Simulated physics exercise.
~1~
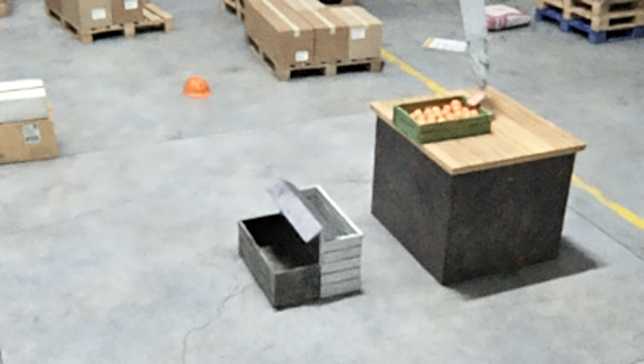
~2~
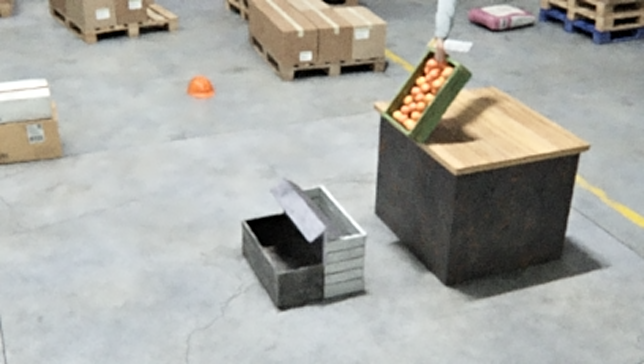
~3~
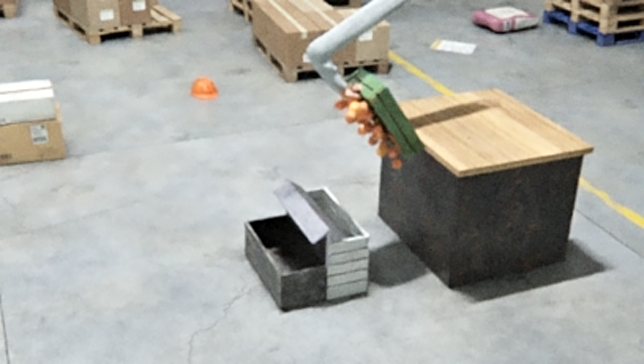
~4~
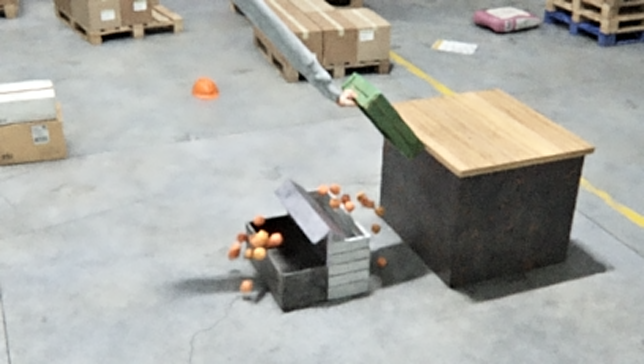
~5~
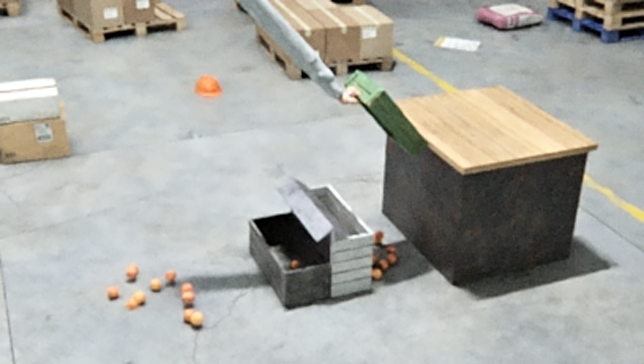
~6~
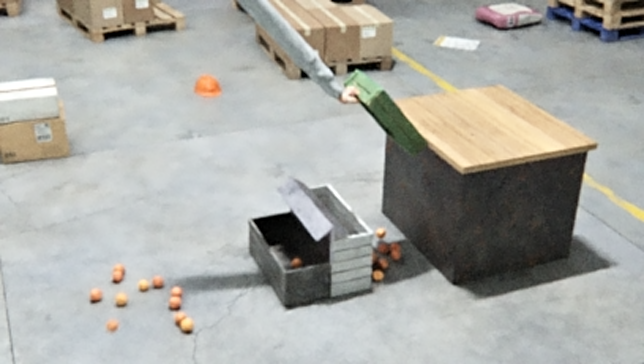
The clip opens on a green crate of oranges resting on a wooden-topped bench in a warehouse, with a white bin and a black tub side by side on the floor to its left, a raised ridge between them. An arm lifts the crate, swings it left off the bench and tips it steeply. The oranges spill out in a cluster and drop around the two containers. Some bounce and roll left across the floor past the black tub, while others gather between the white bin and the bench. The emptied crate stays tilted as the scattered oranges settle, with few visible inside the containers.
